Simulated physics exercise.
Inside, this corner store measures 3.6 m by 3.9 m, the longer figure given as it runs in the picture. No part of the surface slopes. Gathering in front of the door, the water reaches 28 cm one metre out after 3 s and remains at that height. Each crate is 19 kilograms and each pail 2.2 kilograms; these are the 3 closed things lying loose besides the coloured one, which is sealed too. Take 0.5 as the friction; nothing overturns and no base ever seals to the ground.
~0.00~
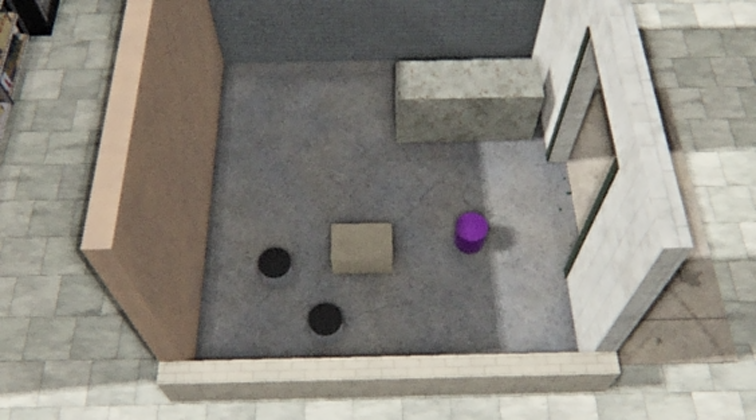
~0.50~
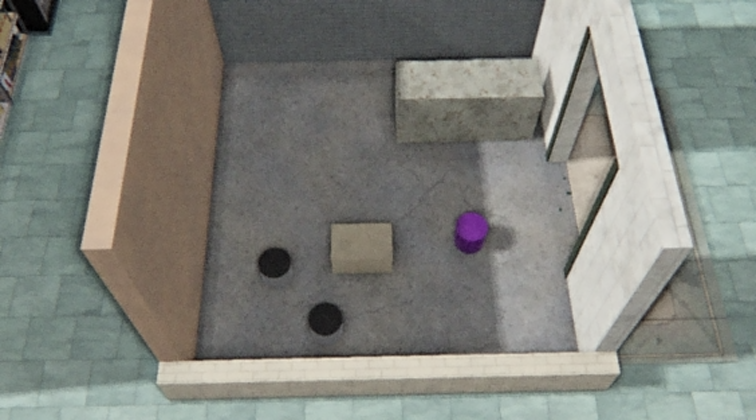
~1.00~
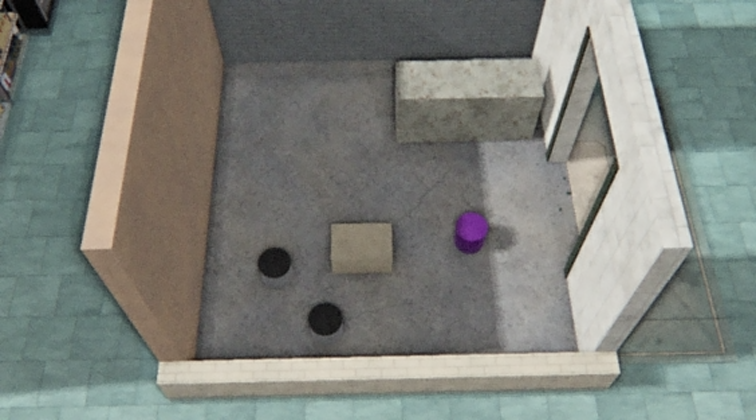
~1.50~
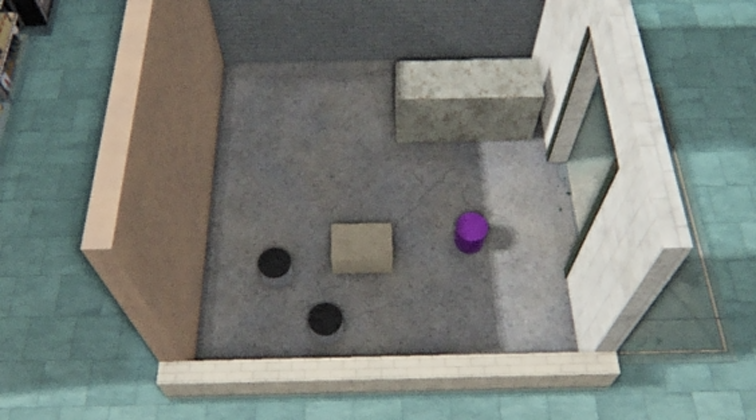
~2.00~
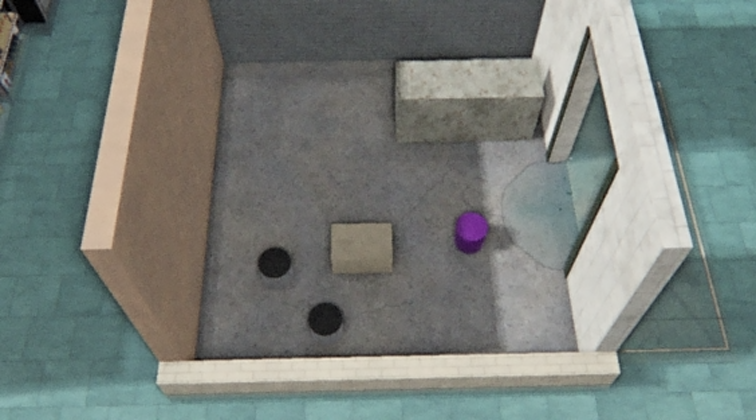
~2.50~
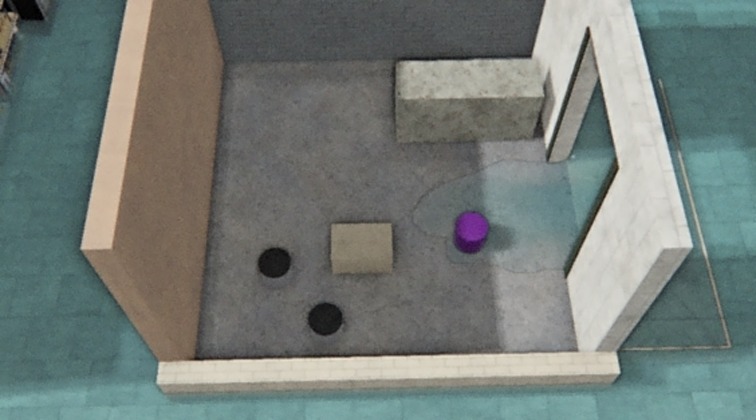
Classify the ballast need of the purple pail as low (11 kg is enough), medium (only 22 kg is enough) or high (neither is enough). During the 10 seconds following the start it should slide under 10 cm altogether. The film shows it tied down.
High.
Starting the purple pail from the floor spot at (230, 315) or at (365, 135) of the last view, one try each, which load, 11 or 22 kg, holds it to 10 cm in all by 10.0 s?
First try, both options fail; second try, only the heavier option works.
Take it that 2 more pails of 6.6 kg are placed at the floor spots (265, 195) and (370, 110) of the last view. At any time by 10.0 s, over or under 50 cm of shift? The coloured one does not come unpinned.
Taking them in order, the first is beyond the line and the second is inside the line.
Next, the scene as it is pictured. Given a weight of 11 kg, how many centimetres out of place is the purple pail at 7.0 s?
About 200 cm.
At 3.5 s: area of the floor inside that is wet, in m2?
Close to 5.5 m2, I'd say.
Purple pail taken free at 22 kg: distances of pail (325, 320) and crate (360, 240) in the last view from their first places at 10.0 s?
They've ended up 150 cm and 80 cm away, in that order.
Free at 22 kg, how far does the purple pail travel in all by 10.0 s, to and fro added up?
I'd put it near 40 cm in all.
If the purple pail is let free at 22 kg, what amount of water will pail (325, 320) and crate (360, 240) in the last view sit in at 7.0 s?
Around 10 cm and 7 cm.
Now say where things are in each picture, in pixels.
In the first picture, the purple pail at (472, 227) rests on the ground; water covers 0.0 m2; 0 of 4 have shifted.
In the second picture, the purple pail at (472, 227) rests on the ground; water covers 0.0 m2; 0 of 4 have shifted.
In the third picture, the purple pail at (472, 227), on the bottom; water covers 0.0 m2; 0 of 4 have shifted.
In the fourth picture, the purple pail at (472, 227), on the bottom; 0.0 m2 under water; 0 of 4 have shifted.
In the fifth picture, the purple pail at (472, 227), on the bottom; 0.5 m2 under water; 0 of 4 have shifted.
In the sixth picture, the purple pail at (472, 227), on the bottom; water covers 1.3 m2; 0 of 4 have shifted.
After 3.5 s the purple pail would be 40 cm from its start with 11 kg and 3 cm from its start with 22 kg; 10 cm of water round it then.
After 4.5 s the purple pail would be 86 cm from its start with 11 kg and 28 cm from its start with 22 kg; 9 cm of water round it then.
After 7.0 s the purple pail would be 189 cm from its start with 11 kg and 28 cm from its start with 22 kg; 10 cm of water round it then.
After 10.0 s the purple pail would be 132 cm from its start with 11 kg and 34 cm from its start with 22 kg; 17 cm of water round it then.
